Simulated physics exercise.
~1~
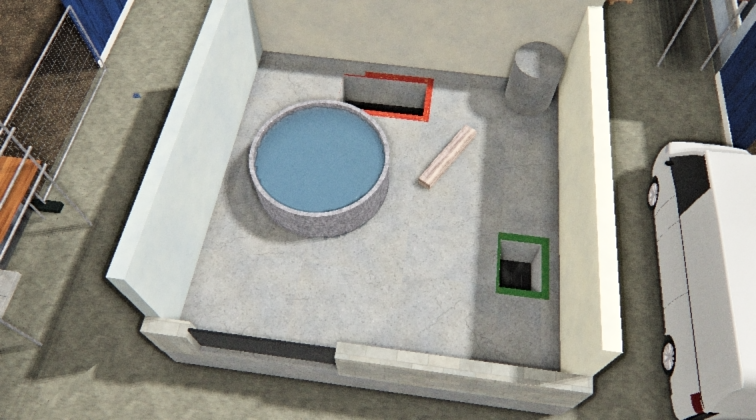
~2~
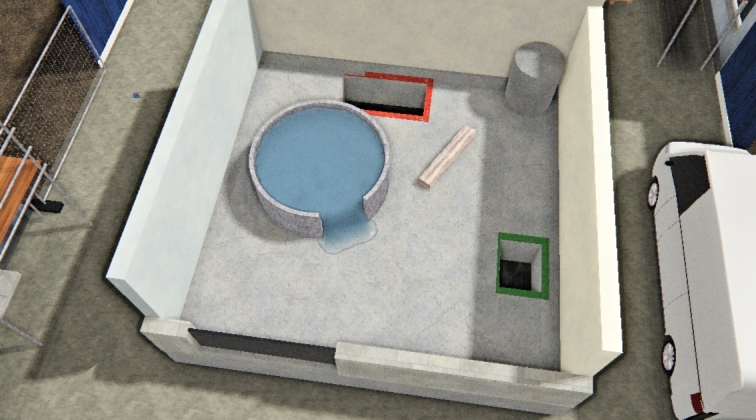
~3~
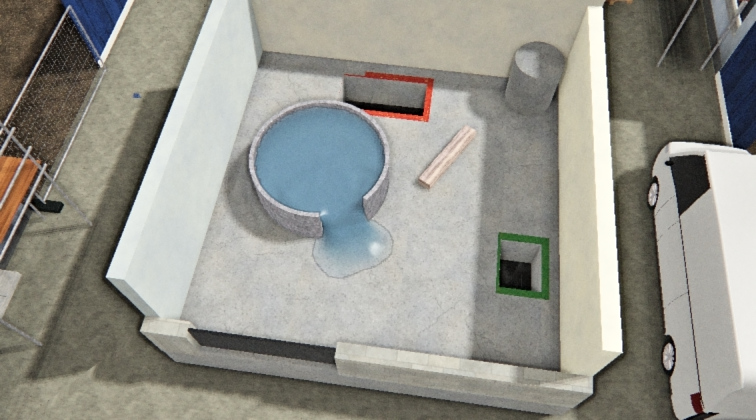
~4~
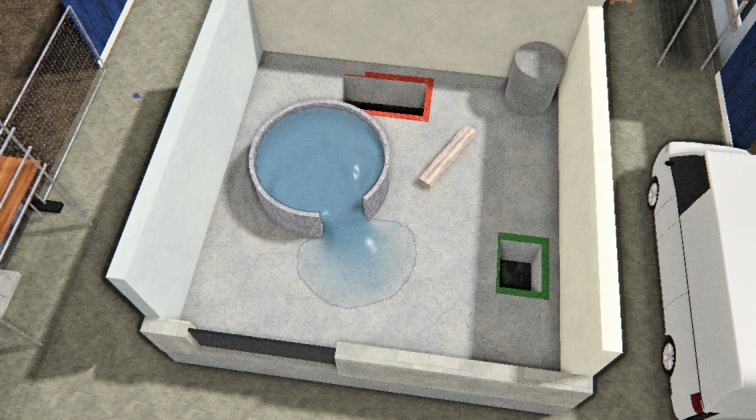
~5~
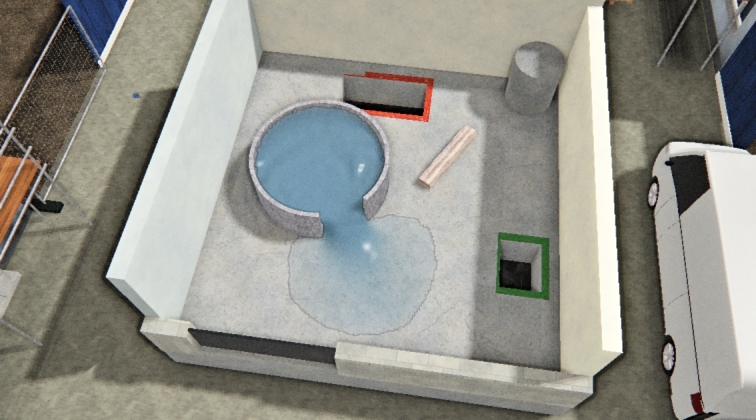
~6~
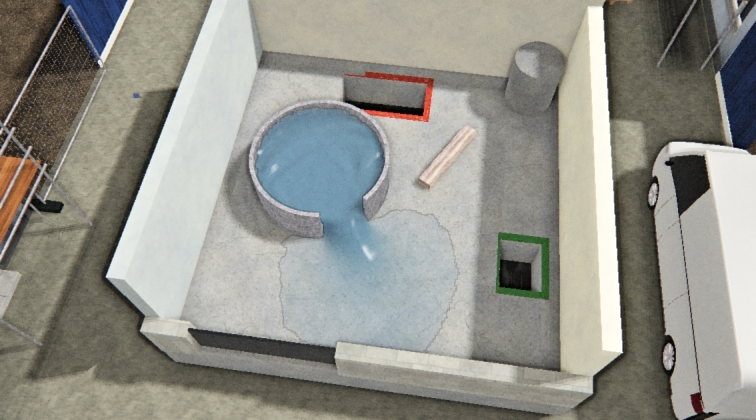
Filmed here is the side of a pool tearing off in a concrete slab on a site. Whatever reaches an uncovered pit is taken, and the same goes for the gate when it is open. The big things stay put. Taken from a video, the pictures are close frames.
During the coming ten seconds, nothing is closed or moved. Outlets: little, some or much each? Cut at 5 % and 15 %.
The gate: Little. The red pit: Little. The green pit: Much.
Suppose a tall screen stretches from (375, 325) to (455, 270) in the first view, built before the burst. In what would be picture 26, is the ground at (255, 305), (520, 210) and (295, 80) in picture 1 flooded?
As the points were listed, they come out taken by the flood, taken by the flood, and finally free from flooding.
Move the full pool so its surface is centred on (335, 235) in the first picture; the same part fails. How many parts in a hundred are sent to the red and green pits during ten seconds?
Tally in per cent - red pit 6; green pit 45.
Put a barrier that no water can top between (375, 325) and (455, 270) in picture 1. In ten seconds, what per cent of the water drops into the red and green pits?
I'd say the red pit takes roughly 10 %, the green pit roughly 20 %.
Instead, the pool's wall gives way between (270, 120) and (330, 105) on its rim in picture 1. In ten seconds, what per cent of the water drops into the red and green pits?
The red pit gets 55 per cent and the green pit 4 per cent.
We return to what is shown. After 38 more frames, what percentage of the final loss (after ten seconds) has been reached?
Share gone by then: About 55 %.
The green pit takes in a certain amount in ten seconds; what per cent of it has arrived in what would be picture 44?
Working it through, I arrive at 60 %.
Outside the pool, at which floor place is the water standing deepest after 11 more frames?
Check roughly (543, 383).
A moment on, water covers 30 % of the floor; the gate 0 %, the red pit 0 %, the green pit 0 %.
Next, water covers 35 % of the floor; the gate 0 %, the red pit 0 %, the green pit 1 %.
Then, water covers 45 % of the floor; the gate 0 %, the red pit 0 %, the green pit 7 %.
Later, water covers 65 % of the floor; the gate 0 %, the red pit 0 %, the green pit 24 %.
In the end, water covers 85 % of the floor; the gate 0 %, the red pit 2 %, the green pit 40 %.
